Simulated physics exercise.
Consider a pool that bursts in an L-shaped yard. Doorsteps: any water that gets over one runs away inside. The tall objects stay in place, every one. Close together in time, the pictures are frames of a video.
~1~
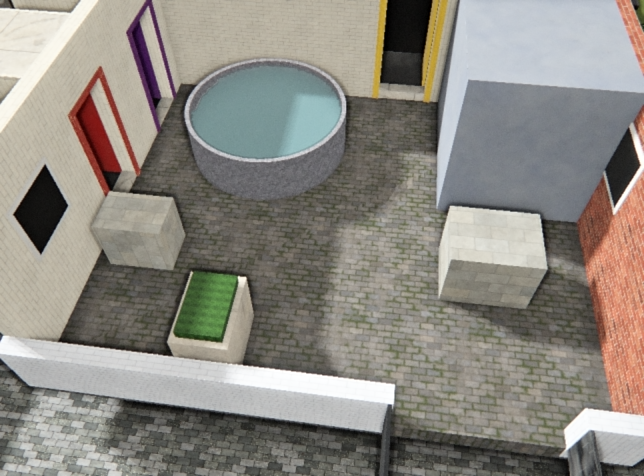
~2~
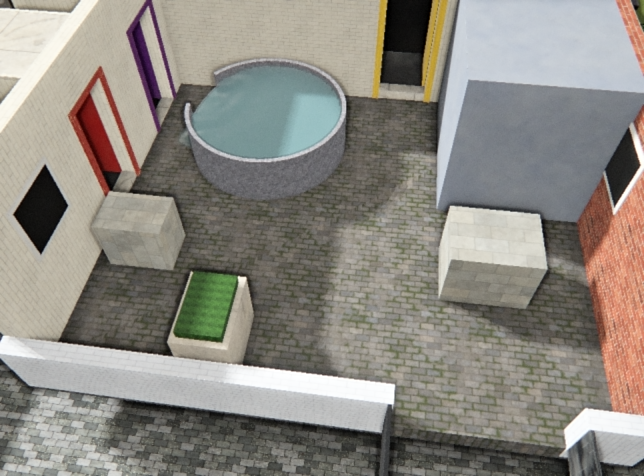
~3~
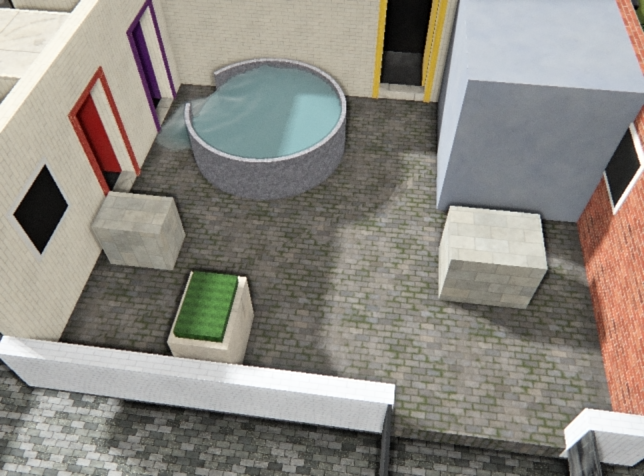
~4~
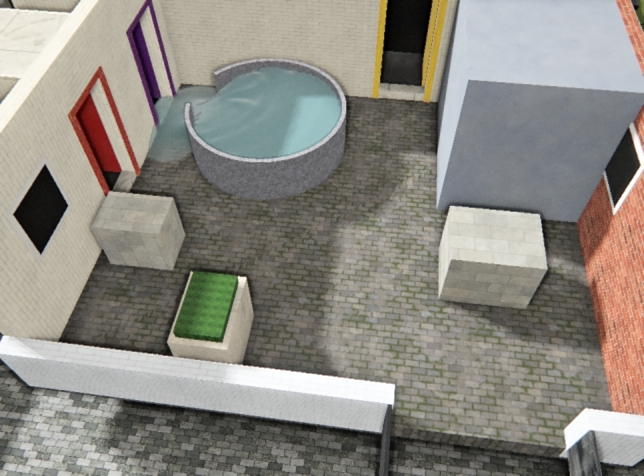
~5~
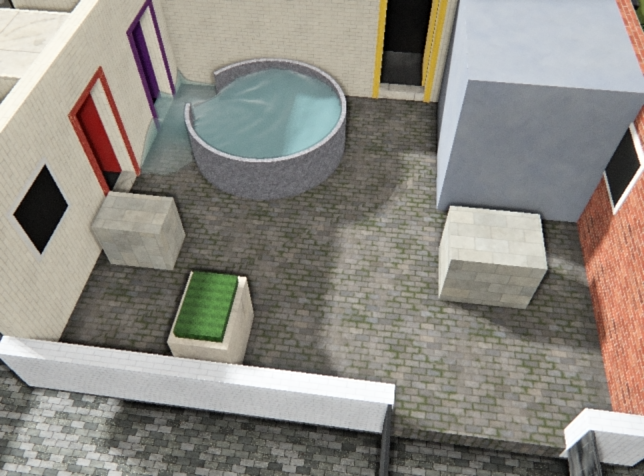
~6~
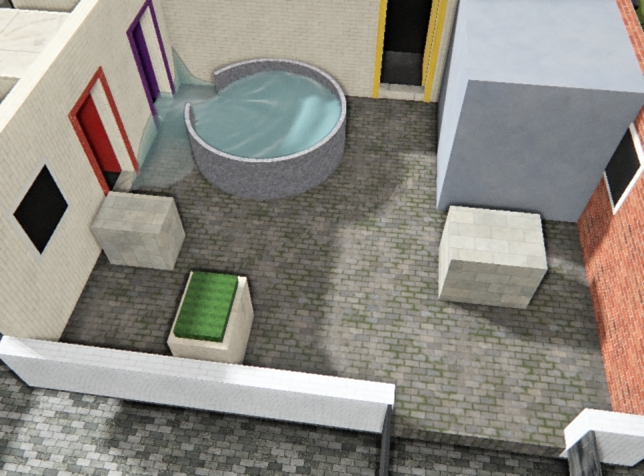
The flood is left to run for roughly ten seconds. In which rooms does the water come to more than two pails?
Taking them in turn, the red door keeps to two pails or fewer, the purple door goes beyond two pails, the yellow door keeps to two pails or fewer.
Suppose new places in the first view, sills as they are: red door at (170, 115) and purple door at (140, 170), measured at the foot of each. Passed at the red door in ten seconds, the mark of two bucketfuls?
One by one: The red door floods.
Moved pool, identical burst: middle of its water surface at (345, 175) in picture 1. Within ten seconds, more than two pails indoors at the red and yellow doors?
So here's how it goes: The red door clears the threshold, and the yellow door comes up short.
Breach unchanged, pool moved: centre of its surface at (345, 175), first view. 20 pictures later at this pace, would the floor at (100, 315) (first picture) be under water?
Answer: Submerged.
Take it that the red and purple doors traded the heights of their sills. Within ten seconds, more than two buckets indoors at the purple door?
I'd say the purple door breaks the cap in that case.
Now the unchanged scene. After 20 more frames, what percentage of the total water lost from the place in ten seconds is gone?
My figure: 50 percent.
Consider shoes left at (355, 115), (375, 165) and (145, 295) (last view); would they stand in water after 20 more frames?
Result, in order: Waterlogged / unflooded / unflooded.
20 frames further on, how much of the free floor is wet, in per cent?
About 40 per cent.
A moment on, water covers 15 % of the floor; the red door wet at the sill, nothing in, the purple door far over two buckets in, the yellow door not reached.
Next, water covers 25 % of the floor; the red door wet at the sill, nothing in, the purple door far over two buckets in, the yellow door not reached.
Then, water covers 40 % of the floor; the red door wet at the sill, nothing in, the purple door far over two buckets in, the yellow door wet at the sill, nothing in.
Later, water covers 70 % of the floor; the red door wet at the sill, nothing in, the purple door far over two buckets in, the yellow door wet at the sill, nothing in.
In the end, water covers 80 % of the floor; the red door wet at the sill, nothing in, the purple door far over two buckets in, the yellow door wet at the sill, nothing in.
